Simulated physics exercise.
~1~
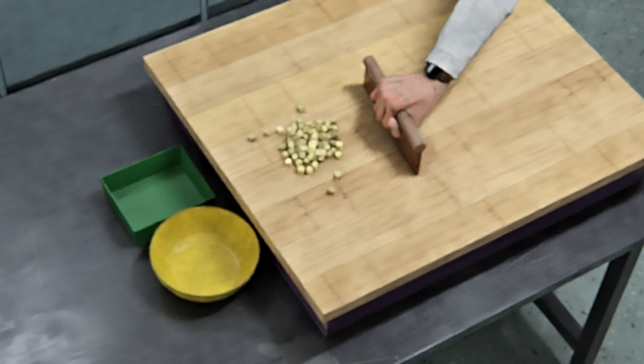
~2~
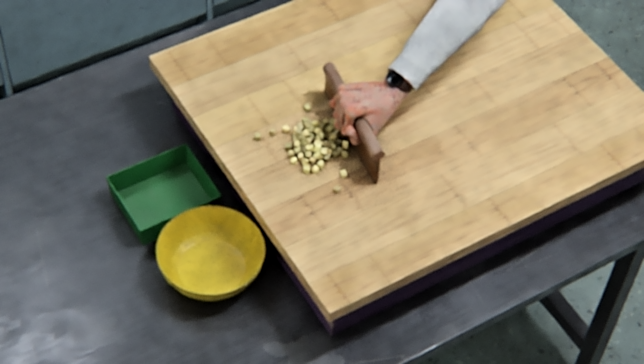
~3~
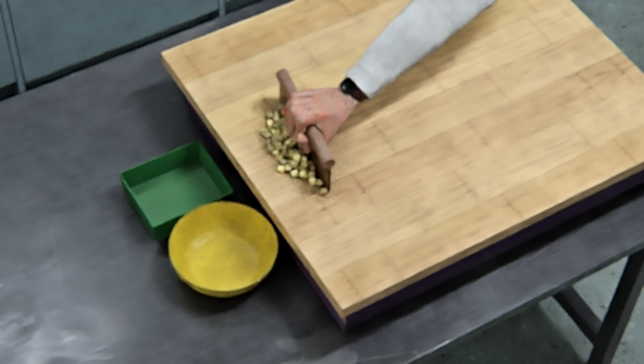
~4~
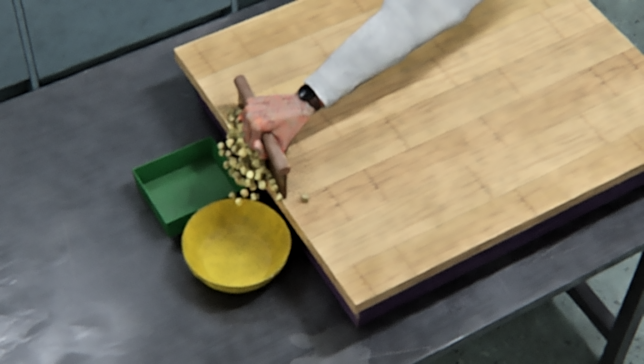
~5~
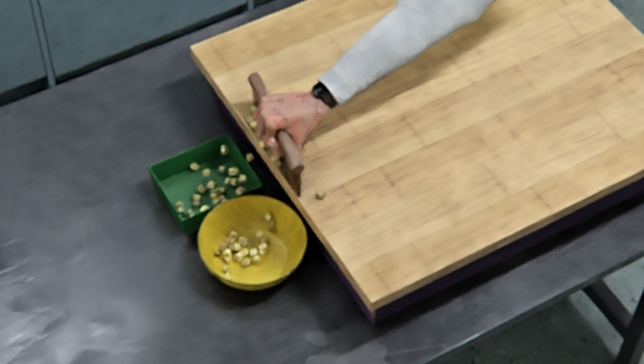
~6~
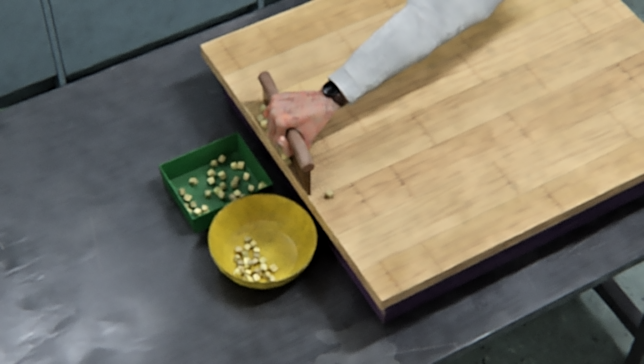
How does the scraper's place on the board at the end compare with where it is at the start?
At the start the scraper stands well in from the board's left edge, to the right of the pile of cubes. By the end it is farther left, at the edge beside the green tin and yellow bowl.
A hand in a light grey sleeve with a dark wristband holds a brown scraper upright on a pale wooden board, seen from above at an angle. The board rests on a dark grey table, with a green tin and a round yellow bowl beside its left edge. The scraper slides left into a loose pile of small pale cubes and pushes them toward the edge as the view drifts slightly left. The cubes spill over, dropping into both containers. The scraper stops at the edge, with cubes in the tin and bowl and a few left on the board.
